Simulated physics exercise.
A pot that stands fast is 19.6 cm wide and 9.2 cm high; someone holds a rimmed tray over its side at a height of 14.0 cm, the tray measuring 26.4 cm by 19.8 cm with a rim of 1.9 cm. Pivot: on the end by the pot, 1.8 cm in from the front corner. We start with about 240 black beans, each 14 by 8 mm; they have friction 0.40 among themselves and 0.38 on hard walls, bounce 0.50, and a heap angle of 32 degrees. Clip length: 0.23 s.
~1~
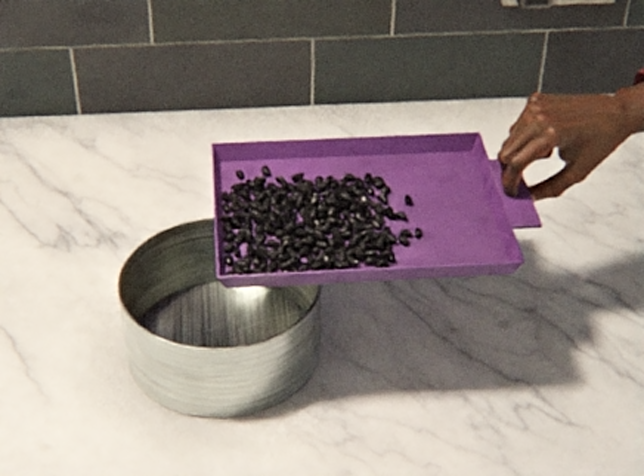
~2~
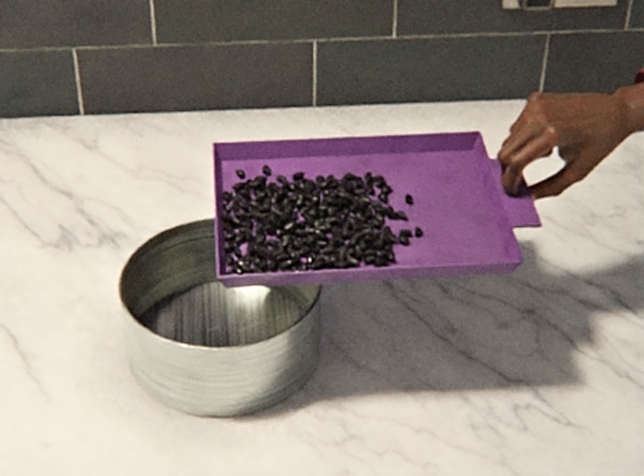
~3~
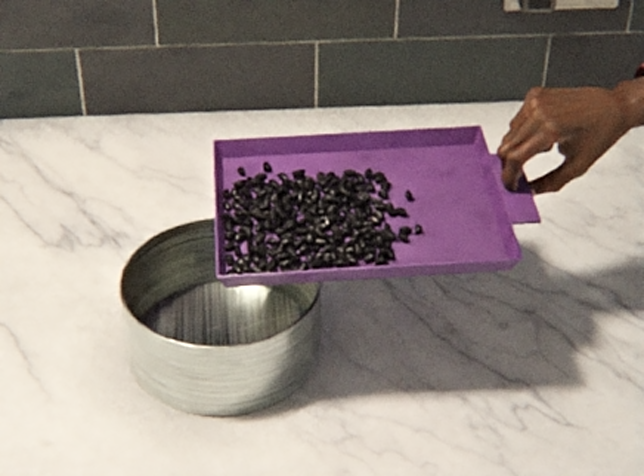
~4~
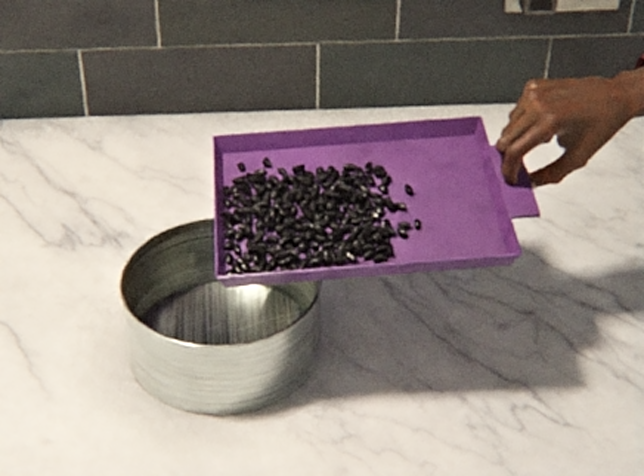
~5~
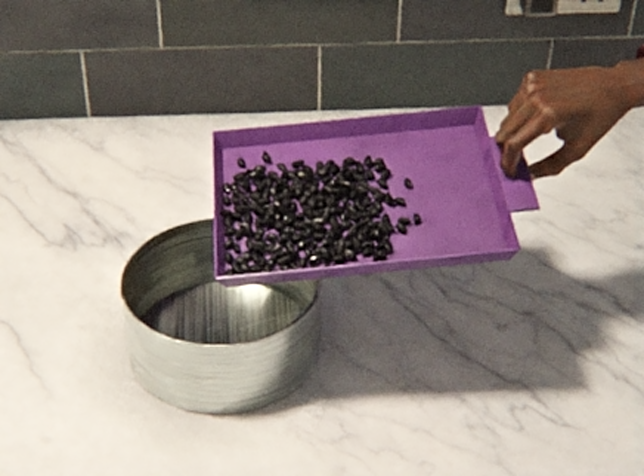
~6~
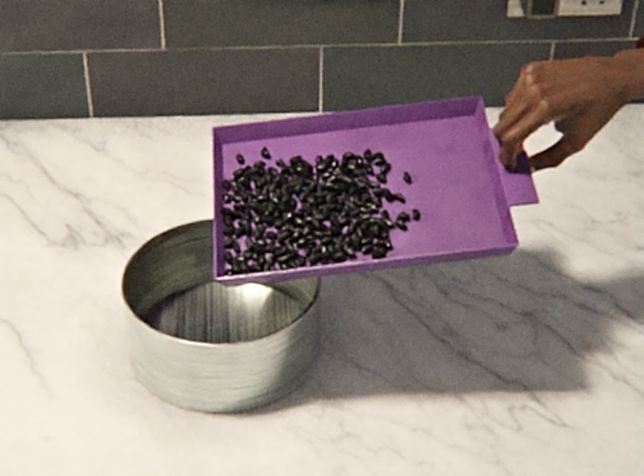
A purple rimmed tray with black beans gathered toward its left side is held by a hand at the right, its left end above a round grey metal pot. They are seen from slightly above on a white marbled counter before dark grey tiles. The hand slowly raises the tray's right end, slanting it down to the left, while the beans barely shift and the pot stays put.
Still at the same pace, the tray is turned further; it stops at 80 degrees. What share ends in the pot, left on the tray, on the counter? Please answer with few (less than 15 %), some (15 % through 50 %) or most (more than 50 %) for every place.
Pot: Some, left on the tray: Few, counter: Most.
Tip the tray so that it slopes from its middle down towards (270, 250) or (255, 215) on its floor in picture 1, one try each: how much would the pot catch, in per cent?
Roughly 70 per cent on the first try and 75 per cent on the second.
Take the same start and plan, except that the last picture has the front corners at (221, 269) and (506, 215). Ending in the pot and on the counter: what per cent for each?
The pot gets 80 and the counter 15.
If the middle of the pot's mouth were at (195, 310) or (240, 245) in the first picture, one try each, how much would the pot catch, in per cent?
Near 95 and 0 percent, one try each.
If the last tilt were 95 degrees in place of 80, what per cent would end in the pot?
In that case it comes to about 40 in a hundred.
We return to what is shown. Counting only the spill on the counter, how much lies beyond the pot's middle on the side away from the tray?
It comes to near 70 percent.
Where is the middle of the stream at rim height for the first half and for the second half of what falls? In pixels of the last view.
I'd mark about (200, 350) for the first half, then (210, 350) for the second.
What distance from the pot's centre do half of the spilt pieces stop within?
Roughly 18 cm.
Then, 0.55 s after the last picture, tilt 43 degrees; the tray holds 100 %, the pot 0 %.
Then, 0.92 s after the last picture, tilt 65 degrees; the tray holds 80 %, the pot 5 %.
Then, 1.38 s after the last picture, tilt 80 degrees; the tray holds 5 %, the pot 35 %.
In the end, pot 40 %, tray 0 %, counter 60 %.
